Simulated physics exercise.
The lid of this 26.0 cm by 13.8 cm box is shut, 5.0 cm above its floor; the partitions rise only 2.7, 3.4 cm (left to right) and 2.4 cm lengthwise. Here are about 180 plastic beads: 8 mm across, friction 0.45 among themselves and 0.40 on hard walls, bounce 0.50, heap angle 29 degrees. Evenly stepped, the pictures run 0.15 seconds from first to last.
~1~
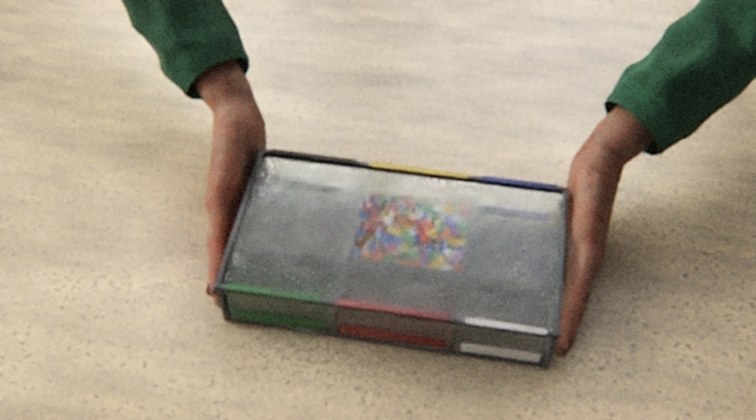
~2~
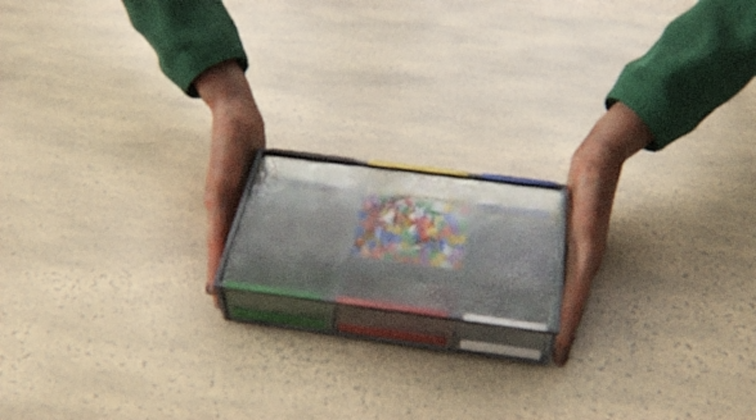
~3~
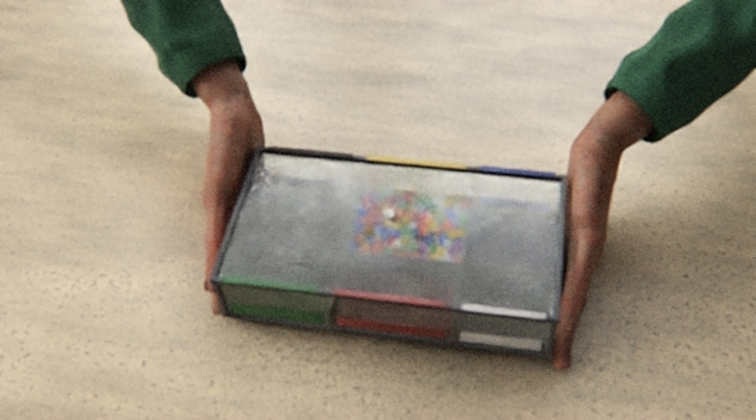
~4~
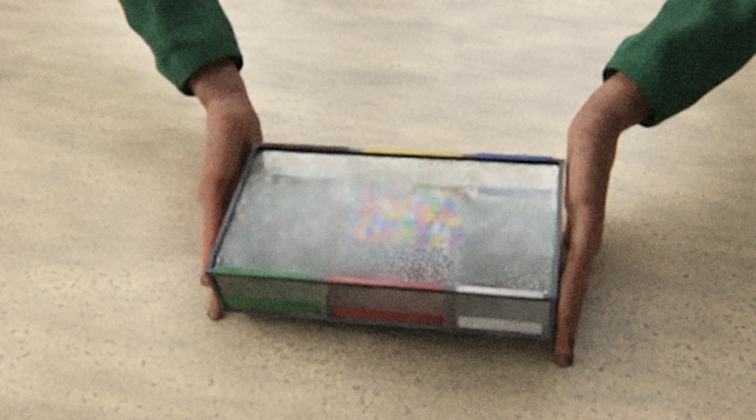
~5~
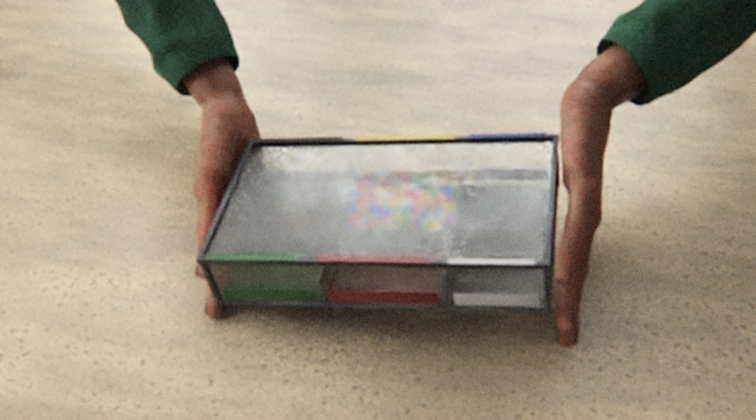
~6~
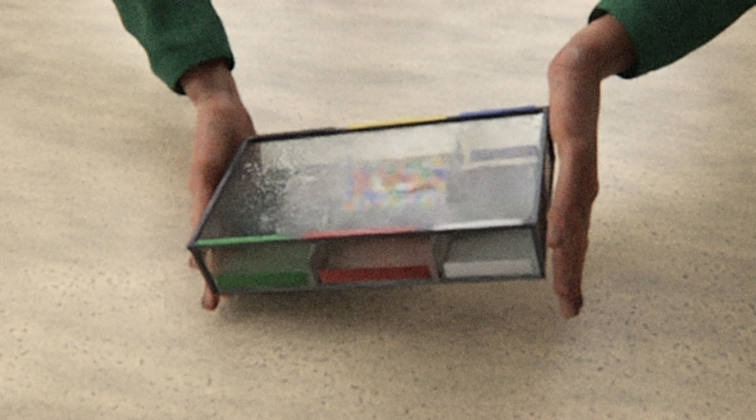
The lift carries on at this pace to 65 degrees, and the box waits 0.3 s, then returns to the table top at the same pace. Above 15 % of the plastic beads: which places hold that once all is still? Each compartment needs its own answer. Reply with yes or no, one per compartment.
Red compartment no, blue compartment no, green compartment no, yellow compartment yes, white compartment no, black compartment yes.
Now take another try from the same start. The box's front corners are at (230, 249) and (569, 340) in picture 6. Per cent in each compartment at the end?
Red 5, blue 5, green 0, yellow 85, white 5, black 0.
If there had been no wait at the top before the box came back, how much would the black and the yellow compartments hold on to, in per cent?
Result - black: 25 %, yellow: 75 %.
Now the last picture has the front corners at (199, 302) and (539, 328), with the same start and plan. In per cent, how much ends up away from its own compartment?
Near 55 %.
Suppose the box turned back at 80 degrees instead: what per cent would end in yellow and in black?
In that case yellow 30; black 70.
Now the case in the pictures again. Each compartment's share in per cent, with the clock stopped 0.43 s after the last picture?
Red 0, blue 0, green 0, yellow 80, white 0, black 20.
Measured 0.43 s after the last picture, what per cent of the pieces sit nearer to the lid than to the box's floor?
Estimate: Near 20 per cent.
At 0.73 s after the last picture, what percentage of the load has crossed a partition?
About 25 %.
Then, 0.43 s after the last picture, tilt 65 degrees; yellow 80 %, black 20 %.
Then, 0.73 s after the last picture, tilt 40 degrees; yellow 75 %, black 25 %.
Then, 1.12 s after the last picture, tilt 0 degrees; yellow 75 %, black 25 %.
In the end, red 0 %, blue 0 %, green 0 %, yellow 75 %, white 0 %, black 25 %.
